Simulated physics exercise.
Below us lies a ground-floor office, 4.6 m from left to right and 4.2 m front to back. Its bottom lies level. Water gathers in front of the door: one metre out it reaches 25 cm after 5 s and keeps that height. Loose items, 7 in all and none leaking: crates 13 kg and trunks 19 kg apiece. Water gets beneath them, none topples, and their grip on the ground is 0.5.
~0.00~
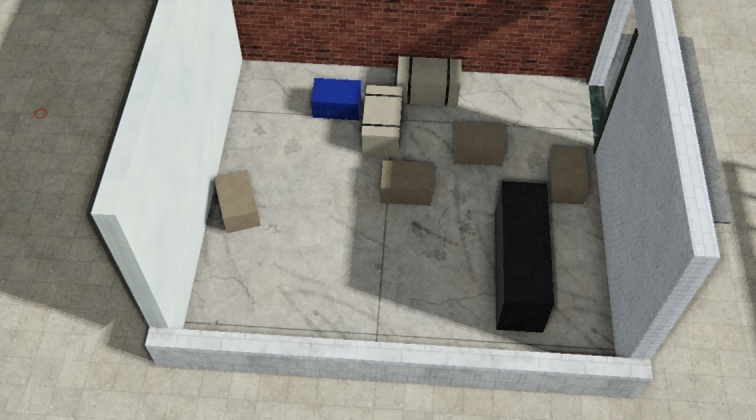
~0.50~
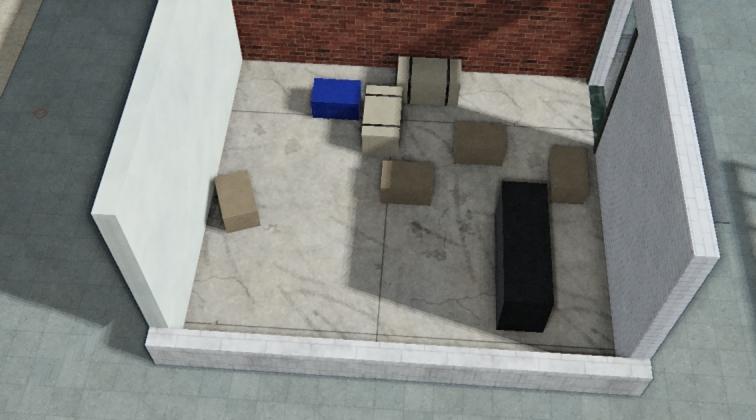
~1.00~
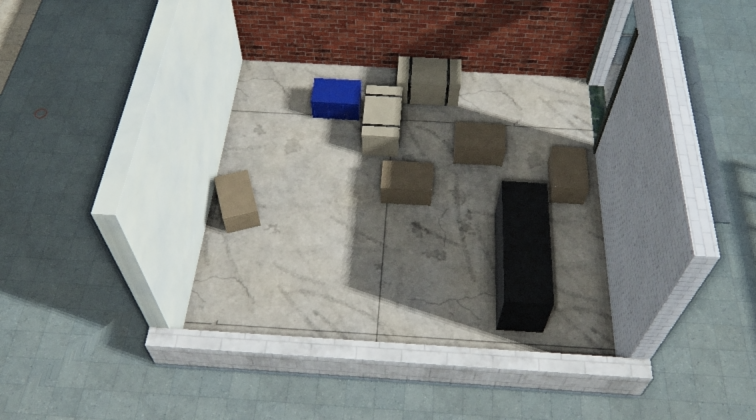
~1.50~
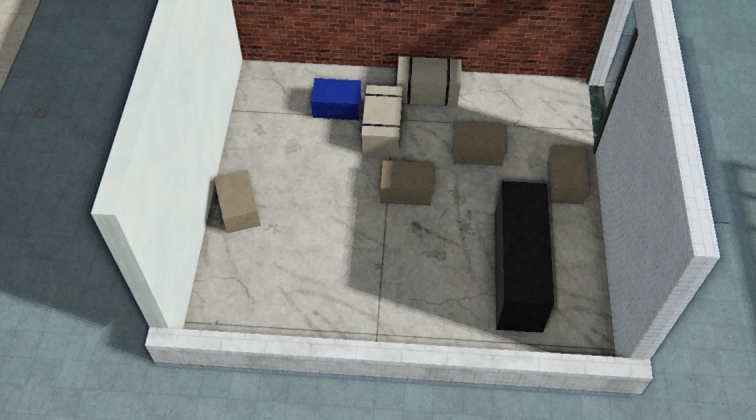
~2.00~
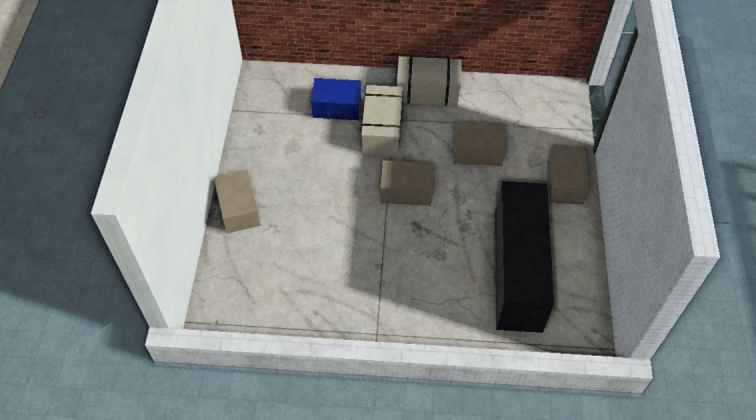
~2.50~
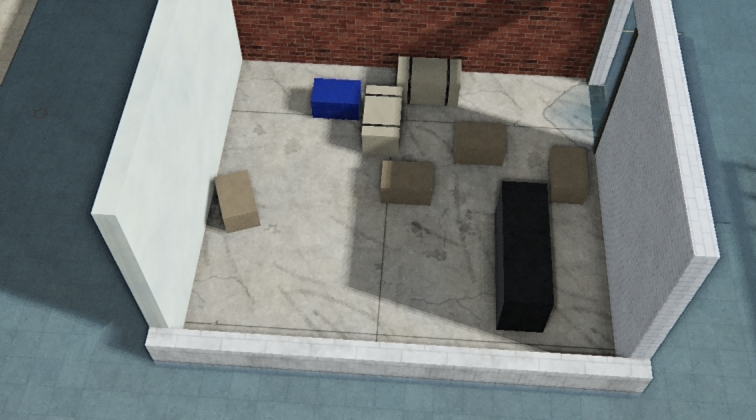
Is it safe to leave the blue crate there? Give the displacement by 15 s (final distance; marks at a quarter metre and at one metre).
Blue crate gets carried off.
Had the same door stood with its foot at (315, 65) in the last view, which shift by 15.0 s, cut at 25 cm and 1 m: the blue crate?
Then the blue crate ends far away.
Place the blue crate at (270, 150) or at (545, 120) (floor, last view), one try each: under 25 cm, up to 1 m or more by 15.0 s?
In turn: It travels far; it ends far away.
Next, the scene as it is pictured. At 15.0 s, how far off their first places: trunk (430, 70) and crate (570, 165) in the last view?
In turn: 200 cm, 30 cm.
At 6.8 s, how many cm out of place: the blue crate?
About 50 cm.
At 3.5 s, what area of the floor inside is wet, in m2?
Roughly 2.5 m2.
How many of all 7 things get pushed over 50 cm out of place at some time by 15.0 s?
I count 6.
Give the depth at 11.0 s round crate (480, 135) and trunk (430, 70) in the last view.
About 9 and 14 cm.
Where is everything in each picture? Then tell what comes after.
In the first frame, the blue crate at (336, 91), on the bottom; water covers 0.0 m2; 0 of 7 have shifted.
In the second frame, the blue crate at (336, 91), on the bottom; 0.0 m2 under water; 0 of 7 have shifted.
In the third frame, the blue crate at (336, 91) rests on the ground; water covers 0.0 m2; 0 of 7 have shifted.
In the fourth frame, the blue crate at (336, 91) rests on the ground; water covers 0.0 m2; 0 of 7 have shifted.
In the fifth frame, the blue crate at (336, 91), on the bottom; 0.0 m2 under water; 0 of 7 have shifted.
In the sixth frame, the blue crate at (336, 91) rests on the ground; 0.4 m2 under water; 0 of 7 have shifted.
After 3.5 s the blue crate is near (336, 91), 0.0 m from its start, aground; 0 afloat.
After 6.8 s the blue crate is near (297, 96), 0.5 m from its start, aground; 2 afloat.
After 11.0 s the blue crate is near (296, 203), 1.8 m from its start, afloat; 6 afloat.
After 15.0 s the blue crate is near (412, 240), 2.4 m from its start, afloat; 7 afloat.
